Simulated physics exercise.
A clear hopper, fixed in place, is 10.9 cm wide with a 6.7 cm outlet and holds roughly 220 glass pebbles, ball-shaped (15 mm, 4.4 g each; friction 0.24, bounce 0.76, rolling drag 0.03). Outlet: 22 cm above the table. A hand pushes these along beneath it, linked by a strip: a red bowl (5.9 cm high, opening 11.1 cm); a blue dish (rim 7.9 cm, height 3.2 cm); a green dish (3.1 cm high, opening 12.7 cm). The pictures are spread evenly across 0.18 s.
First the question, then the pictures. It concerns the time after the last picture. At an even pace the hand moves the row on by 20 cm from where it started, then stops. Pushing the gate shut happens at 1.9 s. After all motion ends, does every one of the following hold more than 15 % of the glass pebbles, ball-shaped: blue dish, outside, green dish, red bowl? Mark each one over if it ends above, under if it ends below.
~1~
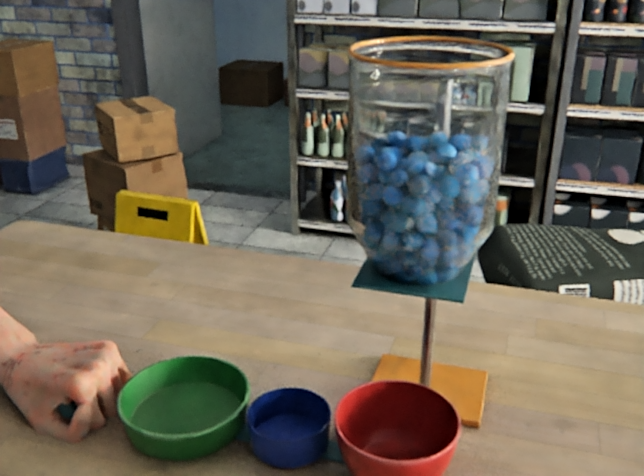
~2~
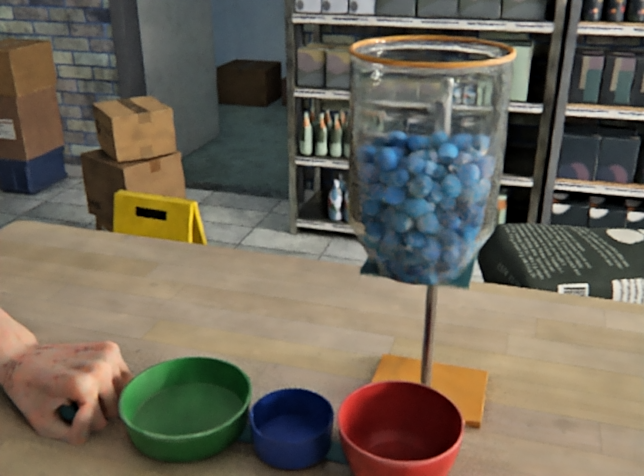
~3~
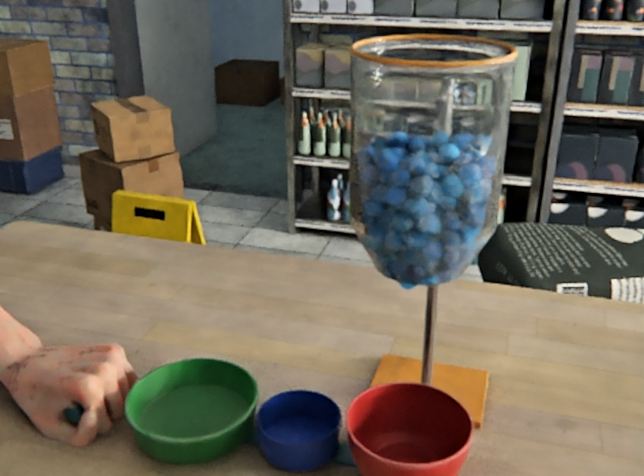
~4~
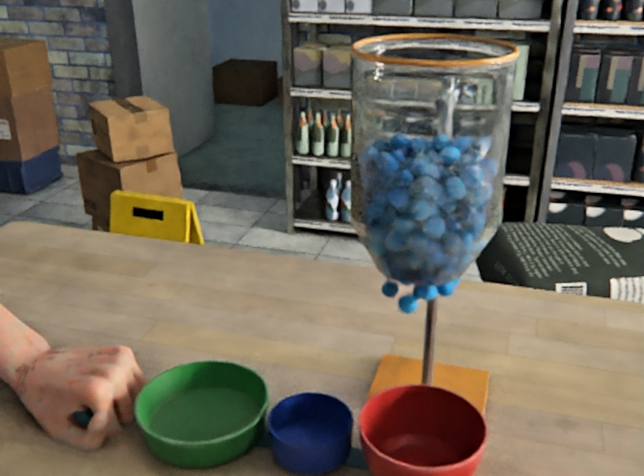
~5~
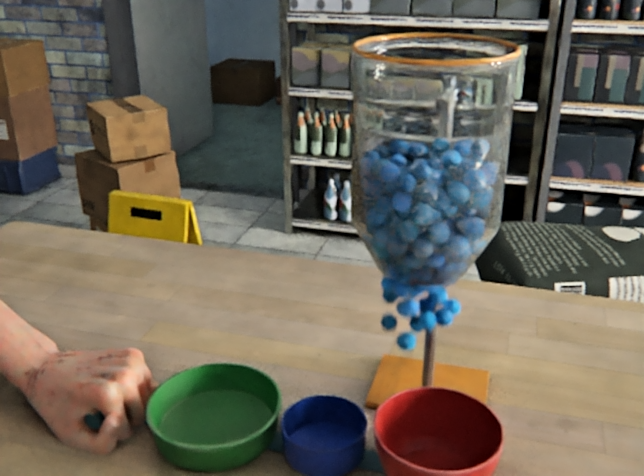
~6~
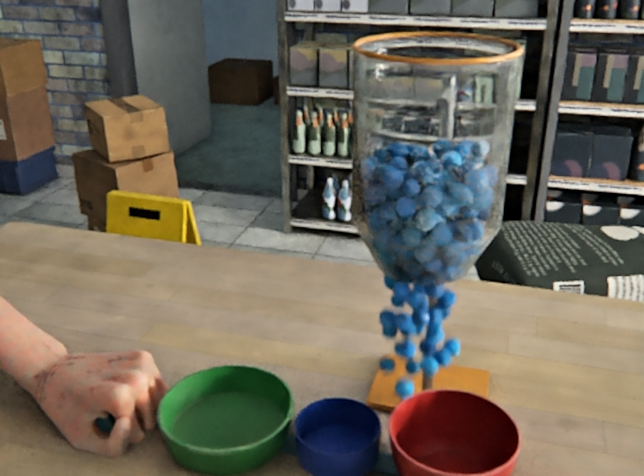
Blue dish over, outside everything over, green dish over, red bowl under.
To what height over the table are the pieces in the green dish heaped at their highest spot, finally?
Height at rest: Around 4.5 cm.
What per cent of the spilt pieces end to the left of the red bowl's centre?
Something like 50 in a hundred.
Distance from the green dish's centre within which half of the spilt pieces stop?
That comes to around 48 centimetres.
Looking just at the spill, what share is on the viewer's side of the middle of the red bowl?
About 60% of the spill.
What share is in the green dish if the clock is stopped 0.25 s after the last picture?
Roughly 0 per cent.
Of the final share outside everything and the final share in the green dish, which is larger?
More ends in the green dish.
Then, 0.25 s after the last picture, red bowl 5 %, outside 5 %, blue dish 20 %, hopper 45 %, in the air 20 %; middle of all pieces on or above the table near (431, 337).
Then, 0.45 s after the last picture, red bowl 5 %, outside 20 %, green dish 20 %, blue dish 25 %, hopper 15 %, in the air 25 %; middle of all pieces on or above the table near (455, 419).
Then, 0.65 s after the last picture, red bowl 5 %, outside 25 %, green dish 45 %, blue dish 25 %, in the air 5 %; middle of all pieces on or above the table near (453, 465).
Then, 0.83 s after the last picture, red bowl 5 %, outside 30 %, green dish 45 %, blue dish 20 %; middle of all pieces on or above the table near (452, 469).
In the end, red bowl 5 %, outside 30 %, green dish 45 %, blue dish 20 %, hopper 0 %.
